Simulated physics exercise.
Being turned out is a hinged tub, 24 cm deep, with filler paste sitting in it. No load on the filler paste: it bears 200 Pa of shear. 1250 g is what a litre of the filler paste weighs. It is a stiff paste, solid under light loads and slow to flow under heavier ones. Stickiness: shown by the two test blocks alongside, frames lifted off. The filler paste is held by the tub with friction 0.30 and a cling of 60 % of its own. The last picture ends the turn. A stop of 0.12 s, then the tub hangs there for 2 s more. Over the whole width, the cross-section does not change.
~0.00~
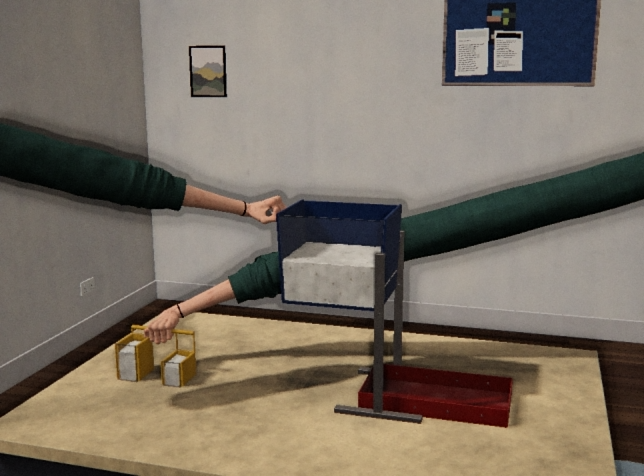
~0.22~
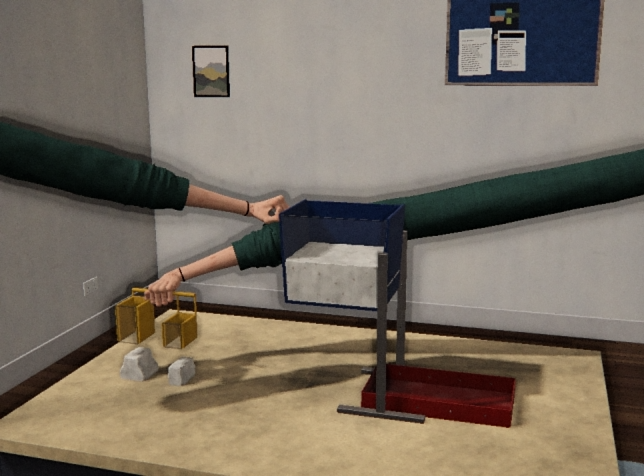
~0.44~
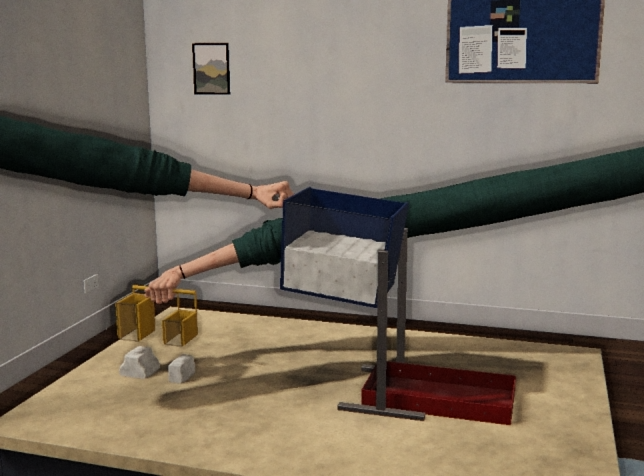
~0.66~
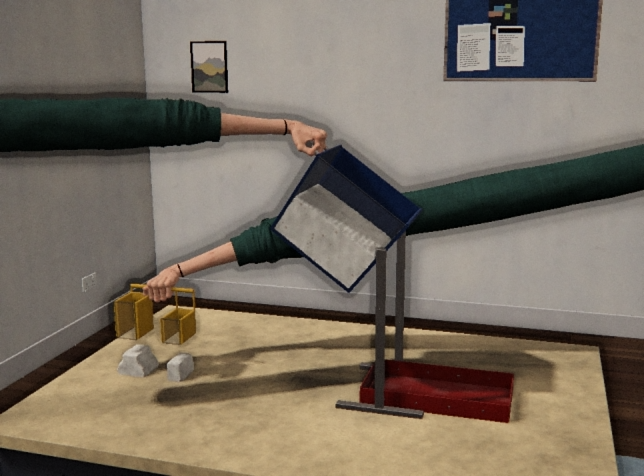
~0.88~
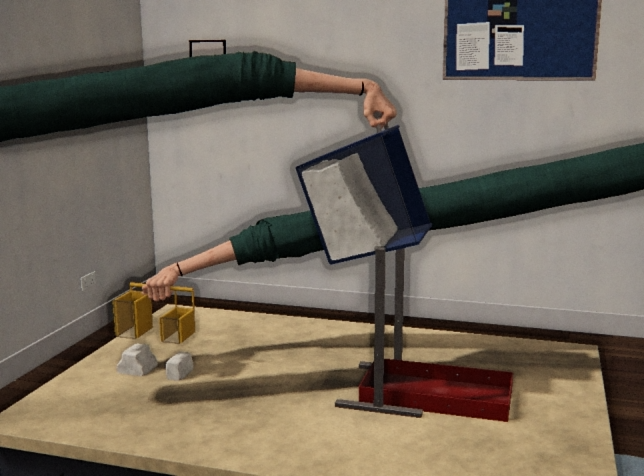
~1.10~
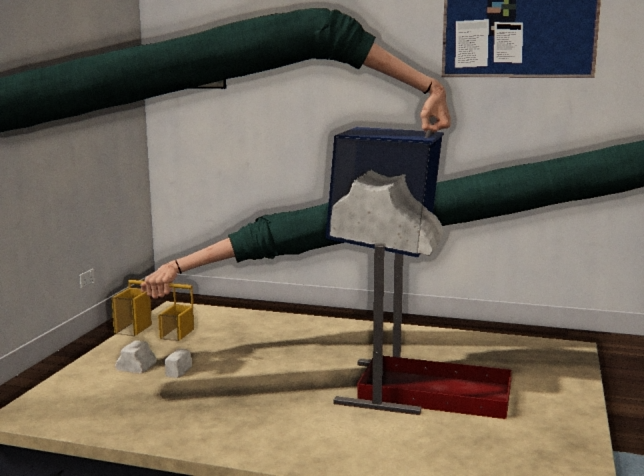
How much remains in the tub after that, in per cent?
34 %.
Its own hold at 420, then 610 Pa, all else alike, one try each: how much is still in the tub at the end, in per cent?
First try roughly 50 per cent, second try roughly 60 per cent.
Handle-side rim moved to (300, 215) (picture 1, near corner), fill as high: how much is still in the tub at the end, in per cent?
Some 45 per cent, I reckon.
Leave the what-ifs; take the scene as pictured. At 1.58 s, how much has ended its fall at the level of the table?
About 50 %.
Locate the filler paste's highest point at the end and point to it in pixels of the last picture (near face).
Around (353, 224).
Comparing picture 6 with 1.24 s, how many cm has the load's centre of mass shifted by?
About 9 cm.
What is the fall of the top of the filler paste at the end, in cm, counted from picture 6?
The top ends up some 11 cm below its level in the last picture.
After 1.24 s, the tub is at 95 degrees and holds 64 %.
After 1.41 s, the tub is at 95 degrees and holds 43 %.
After 1.58 s, the tub is at 95 degrees and holds 37 %.
After 1.75 s, the tub is at 95 degrees and holds 36 %.
After 3.10 s, the tub is at 95 degrees and holds 34 %.
